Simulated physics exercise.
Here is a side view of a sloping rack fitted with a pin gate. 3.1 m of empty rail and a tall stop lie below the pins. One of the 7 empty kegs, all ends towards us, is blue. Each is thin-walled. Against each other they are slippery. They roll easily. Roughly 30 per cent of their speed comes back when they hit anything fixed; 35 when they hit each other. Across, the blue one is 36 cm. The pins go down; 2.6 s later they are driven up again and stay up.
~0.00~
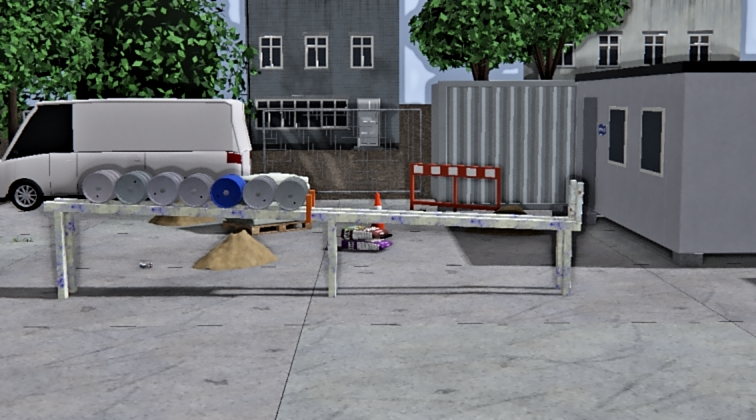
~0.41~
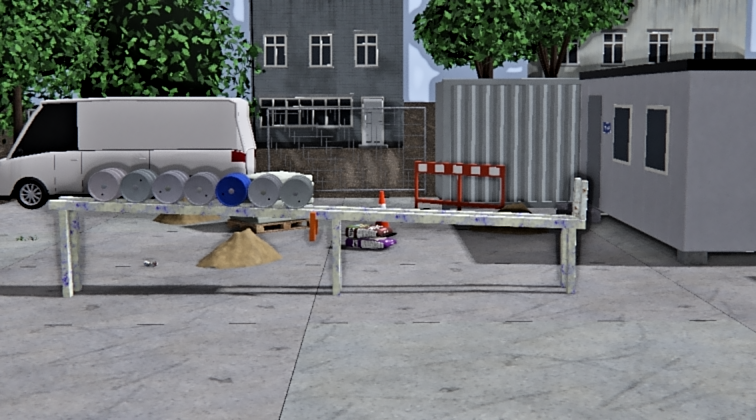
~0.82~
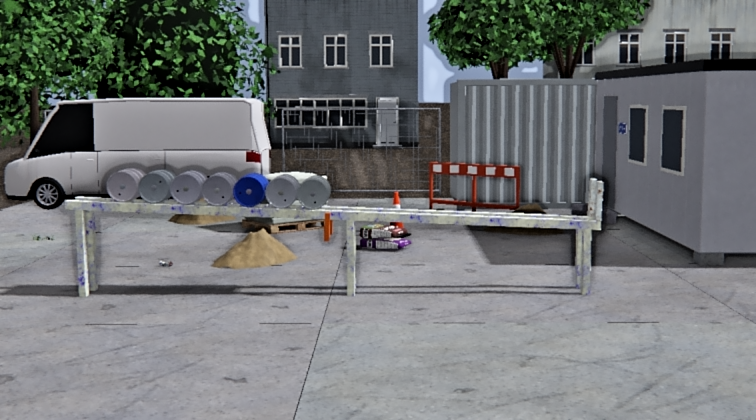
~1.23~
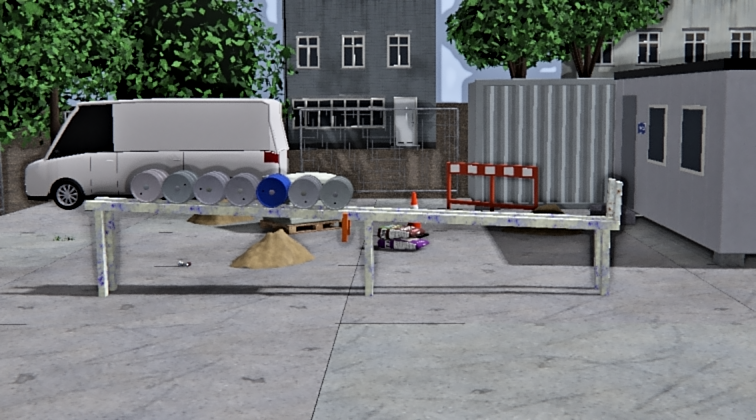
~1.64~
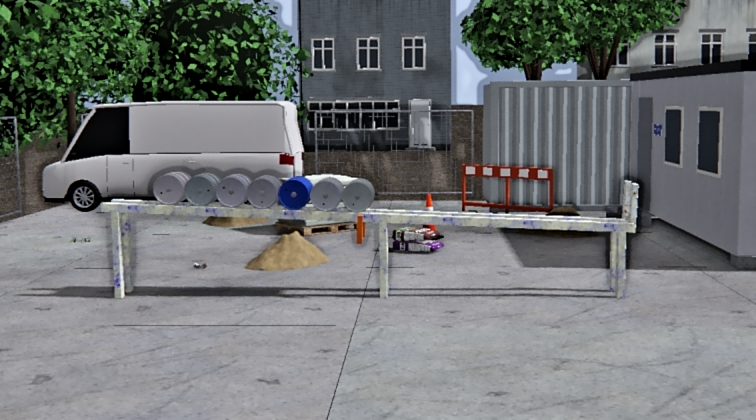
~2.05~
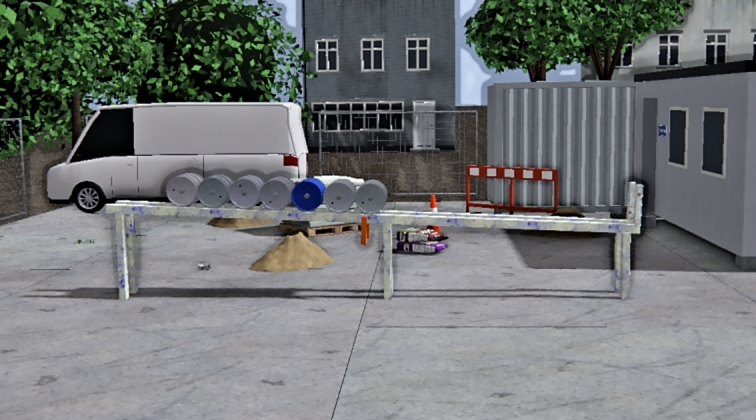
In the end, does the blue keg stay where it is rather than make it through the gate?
Stuck.
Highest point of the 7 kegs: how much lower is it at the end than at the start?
About 5 cm.
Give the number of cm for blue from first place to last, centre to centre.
Result - blue: 70.
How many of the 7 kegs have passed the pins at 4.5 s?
At that point, 2.
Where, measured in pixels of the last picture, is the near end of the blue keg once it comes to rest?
Around (346, 198).
After 2.3 s, blue is on the rails, 60 cm above the pins, rolling right; 1 below the pins.
After 2.5 s, blue is on the rails, 50 cm above the pins, rolling right; 1 below the pins.
After 4.5 s, blue is on the rails, 20 cm above the pins; 2 below the pins.
At rest (7.9 s), blue is on the rails, 20 cm above the pins; 2 below the pins.
